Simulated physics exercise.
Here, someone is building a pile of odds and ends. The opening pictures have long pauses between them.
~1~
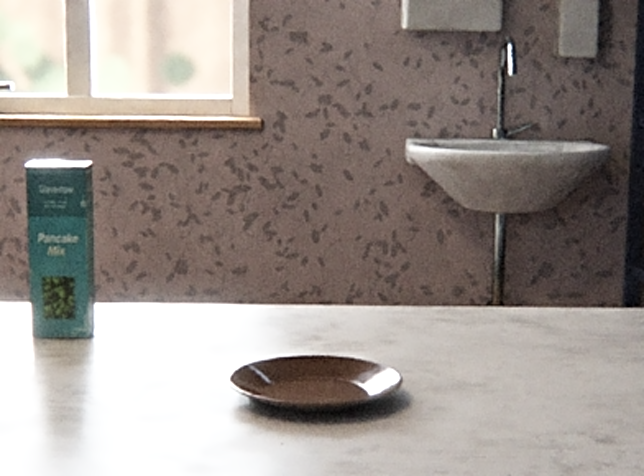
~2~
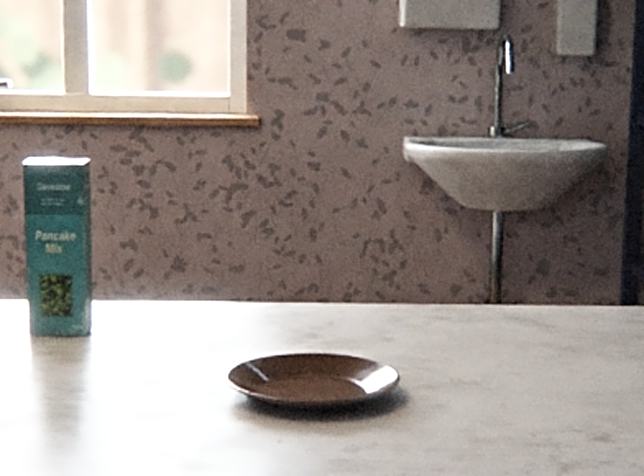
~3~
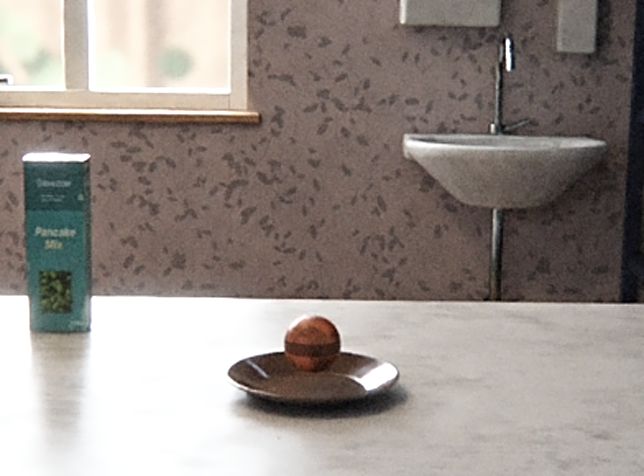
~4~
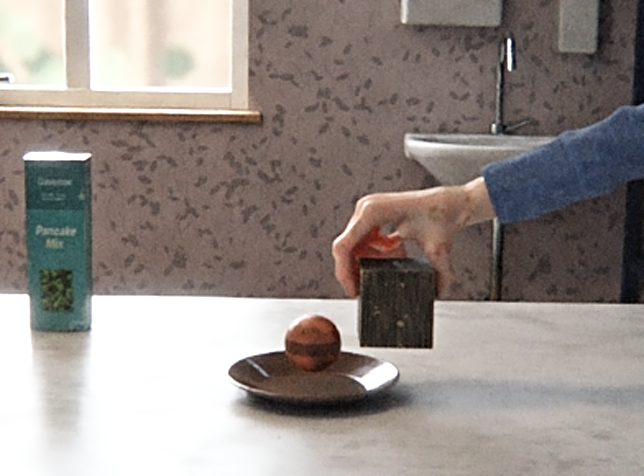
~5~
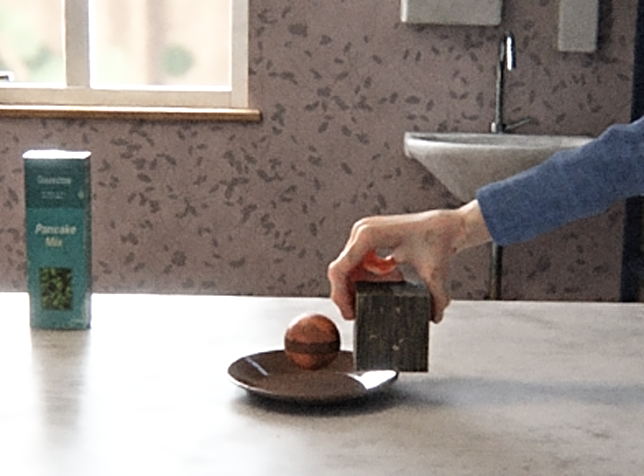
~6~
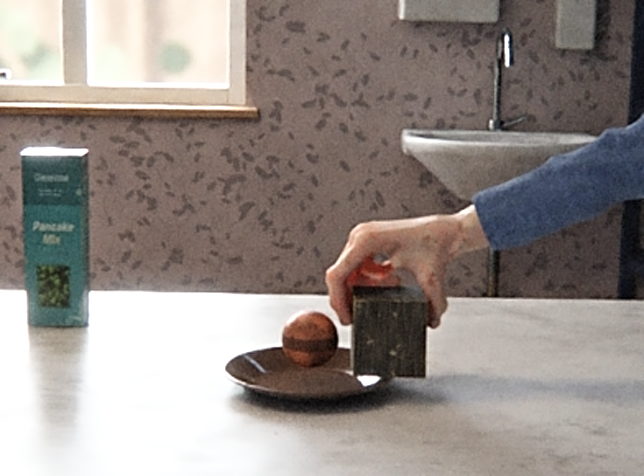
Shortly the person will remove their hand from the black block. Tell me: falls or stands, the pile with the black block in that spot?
I expect everything to stay in place.
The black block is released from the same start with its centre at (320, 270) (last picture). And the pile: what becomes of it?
The pile tumbles.
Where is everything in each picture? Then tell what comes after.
In the first frame, the last thing is not in view yet; brown plate (315, 386).
In the second frame, the last thing is not in view yet.
In the third frame, the last thing is not in view yet; brown plate (312, 381).
The fourth frame shows coming down; black block (395, 302); orange ball (313, 343).
The fifth frame shows coming down; black block (390, 325); brown plate (312, 379).
The sixth frame shows in place under the hand; black block (388, 331); orange ball (310, 339).
Then, 0.90 s on from there, no change.
Then, 2.00 s on from there, black block resting near (388, 331).
In the end, all 5 unmoved. At the end, from the last picture's camera, black block near (388, 331). The pile keeps its balance.
